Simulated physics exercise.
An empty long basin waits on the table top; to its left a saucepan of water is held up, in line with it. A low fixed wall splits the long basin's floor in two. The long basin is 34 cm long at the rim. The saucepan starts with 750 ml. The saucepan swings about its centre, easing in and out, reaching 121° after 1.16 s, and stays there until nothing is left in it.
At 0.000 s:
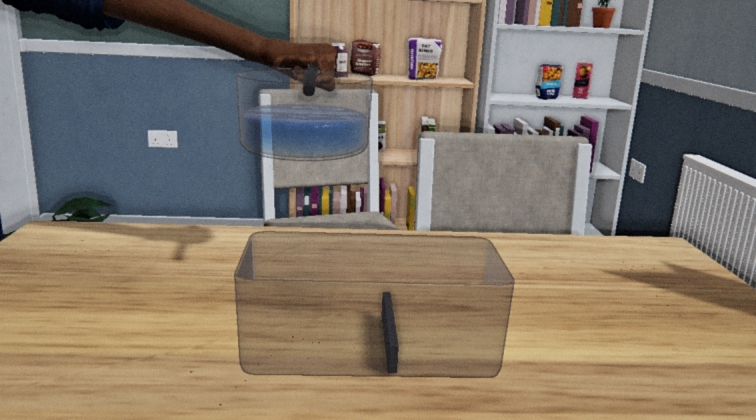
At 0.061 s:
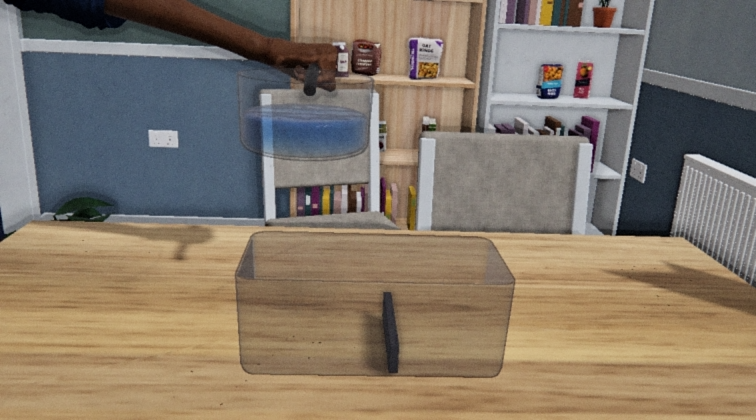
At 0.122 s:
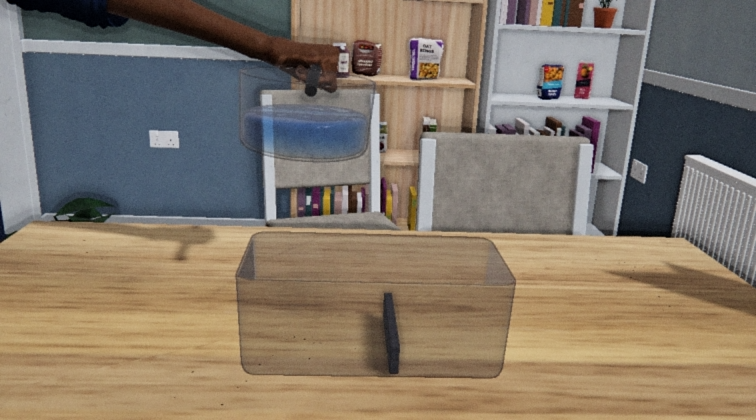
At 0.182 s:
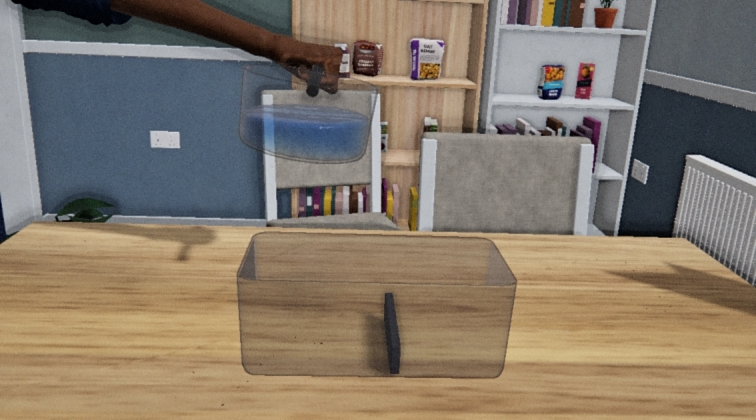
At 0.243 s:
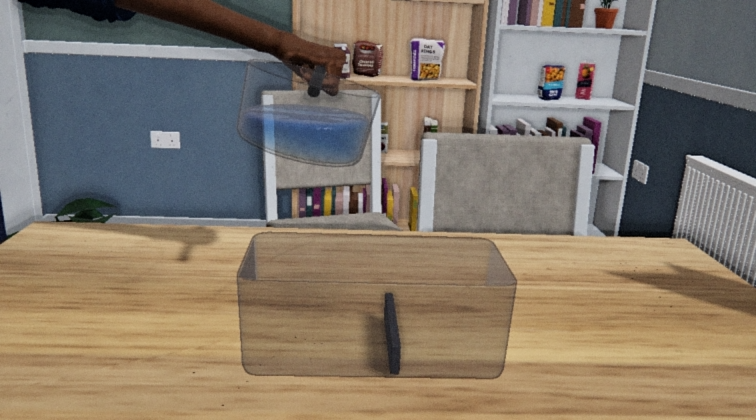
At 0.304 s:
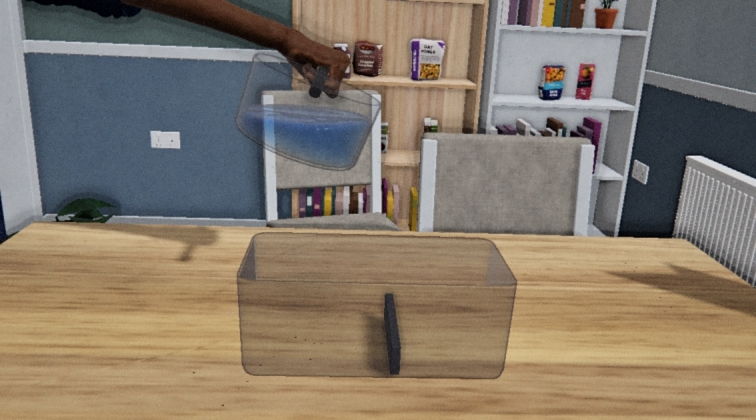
At first, a hand holds a clear container of blue water level above a wooden table, where an empty, see-through long basin sits. The container barely moves, then tilts gradually, its right rim dipping and its left side rising, while the water shifts inside and the basin stays still and empty.
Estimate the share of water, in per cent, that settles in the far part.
The far part has some 58 per cent.
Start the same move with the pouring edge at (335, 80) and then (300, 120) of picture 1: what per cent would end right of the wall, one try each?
First 20, then 5 per cent.
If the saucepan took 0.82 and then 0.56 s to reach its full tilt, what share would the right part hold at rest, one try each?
First 50, then 35 per cent.
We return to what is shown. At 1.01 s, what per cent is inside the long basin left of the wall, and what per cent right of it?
Some 22 per cent left and 58 right.
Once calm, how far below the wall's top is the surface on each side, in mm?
Some 30 mm on the left and 20 mm on the right.
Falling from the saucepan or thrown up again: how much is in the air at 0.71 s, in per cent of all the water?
Some 38 per cent.
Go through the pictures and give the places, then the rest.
In the first frame, it leans 0°; its right rim is at (372, 80); the water meets the walls at (242, 111) and (367, 116); the long basin's rim runs from (244, 254) to (501, 261); the wall's top is at (390, 318).
In the second frame, it leans 1°; its right rim is at (373, 81); the water meets the walls at (243, 111) and (368, 116).
In the third frame, it leans 3°; its right rim is at (375, 85); the water meets the walls at (244, 111) and (369, 117).
In the fourth frame, it leans 7°; its right rim is at (377, 90); the water meets the walls at (243, 111) and (369, 118).
In the fifth frame, it leans 13°; its right rim is at (379, 97); the water meets the walls at (243, 110) and (370, 118).
In the sixth frame, it leans 19°; its right rim is at (380, 106); the water meets the walls at (241, 110) and (371, 119).
After 0.71 s the tilt is 82° and 54 per cent is still to pour, 0 is left of the wall and 7 right of it.
After 1.01 s the tilt is 116° and 6 per cent is still to pour, 22 is left of the wall and 57 right of it.
After 1.32 s the tilt is 121° and 0 per cent is still to pour, 41 is left of the wall and 58 right of it.
After 1.66 s the tilt is 121° and 0 per cent is still to pour, 41 is left of the wall and 58 right of it.
In the end 41 per cent lies left of the wall, 58 right of it and 1 outside.
